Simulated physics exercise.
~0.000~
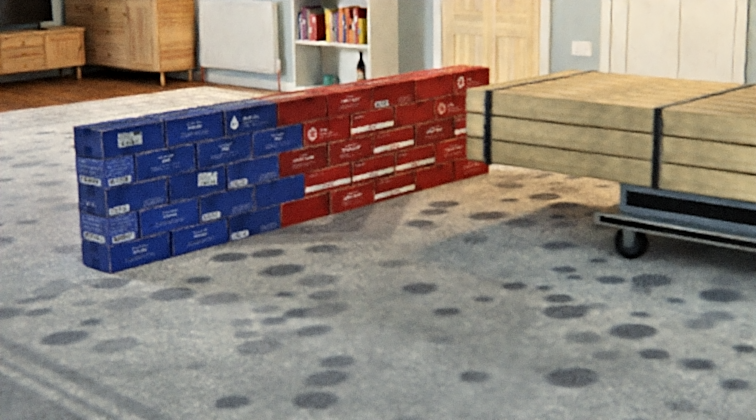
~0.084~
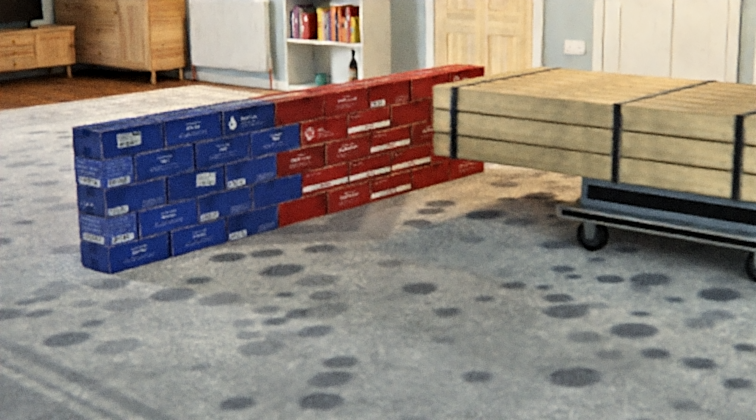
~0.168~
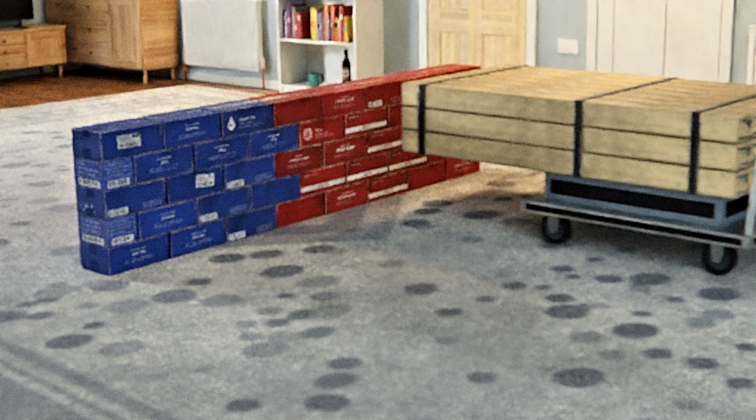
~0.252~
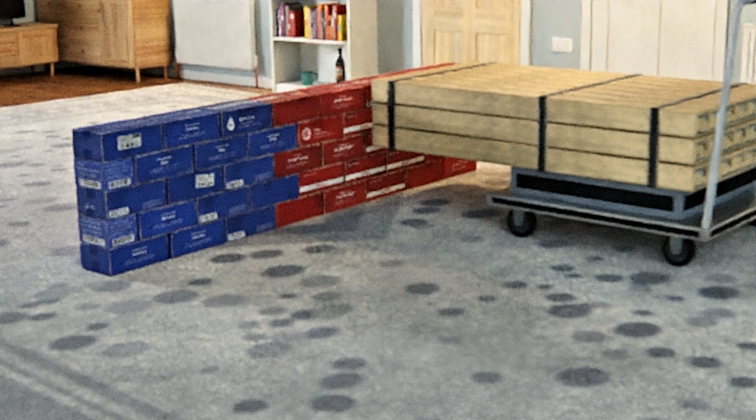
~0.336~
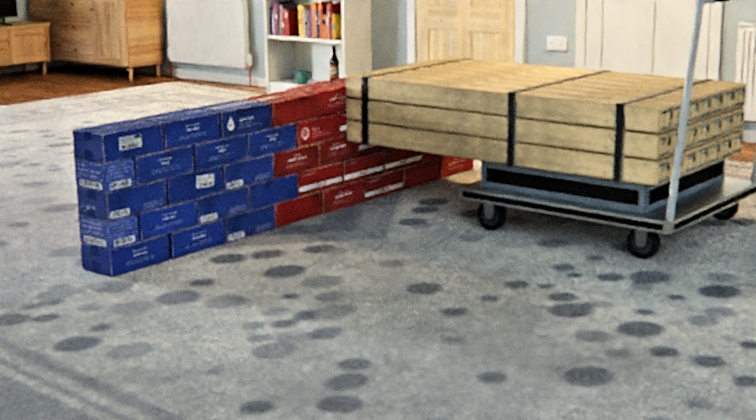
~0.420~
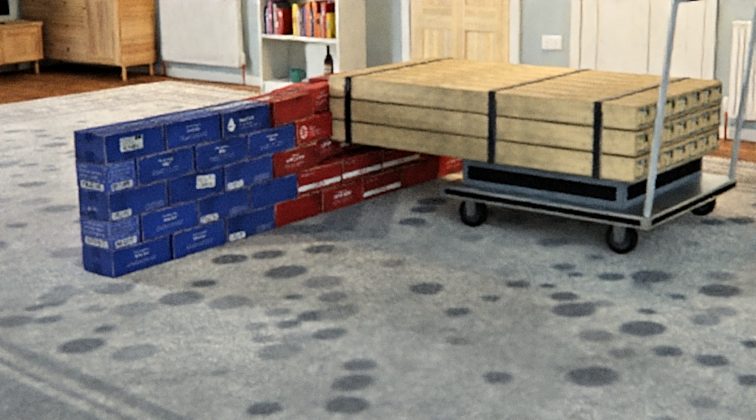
A trolley loaded with long wooden planks rolls left into a blue and red box wall, shifting some red boxes.
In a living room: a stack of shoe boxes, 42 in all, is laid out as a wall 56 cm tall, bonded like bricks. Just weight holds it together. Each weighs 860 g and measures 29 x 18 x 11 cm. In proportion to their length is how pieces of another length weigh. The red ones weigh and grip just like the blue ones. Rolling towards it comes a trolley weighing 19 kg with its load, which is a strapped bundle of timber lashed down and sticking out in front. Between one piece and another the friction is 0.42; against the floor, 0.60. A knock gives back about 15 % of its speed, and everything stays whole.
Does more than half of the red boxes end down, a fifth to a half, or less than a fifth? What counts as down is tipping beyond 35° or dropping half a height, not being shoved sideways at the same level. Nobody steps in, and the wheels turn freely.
More than half of them end down.
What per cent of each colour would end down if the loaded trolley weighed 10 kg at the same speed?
Colour by colour that makes blue 0, red 60 percent.
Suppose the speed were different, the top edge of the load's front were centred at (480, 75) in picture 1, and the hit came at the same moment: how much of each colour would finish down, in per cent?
Down at the end: Blue 0 per cent, red 70 per cent.
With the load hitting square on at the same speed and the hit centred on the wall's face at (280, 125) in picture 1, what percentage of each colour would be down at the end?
Blue 60 %, red 30 %.
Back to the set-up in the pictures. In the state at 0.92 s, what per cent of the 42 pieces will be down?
35 per cent.
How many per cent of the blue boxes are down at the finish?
The blue group finishes with 0% down.
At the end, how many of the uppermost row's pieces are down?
Exactly 5.
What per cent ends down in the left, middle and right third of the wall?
Going left to right, I get 0, 50 and 70 percent.
By 0.50 s, load 21 cm past the wall's line, still rolling; none of the 25 red boxes down (0 of 42 in all colours); top red box tilted 19°, 36 mm lower.
By 0.66 s, load 37 cm past the wall's line, still rolling; 12 of the 25 red boxes down (12 of 42 in all colours); top red box tilted 56°, 28 cm lower.
By 0.92 s, load 62 cm past the wall's line, still rolling; 14 of the 25 red boxes down (14 of 42 in all colours); top red box upside down.
By 1.30 s, load 86 cm past the wall's line, still rolling; 15 of the 25 red boxes down (15 of 42 in all colours); top red box tilted 35°, 41 cm lower.
When it is over (2.1 s), load 89 cm past the wall's line, stopped; 16 of the 25 red boxes down (16 of 42 in all colours); top red box 45 cm lower; top blue box unmoved. That is 64 per cent. In pixels of the last frame, middles, top red box near (249, 143), top blue box near (120, 141).
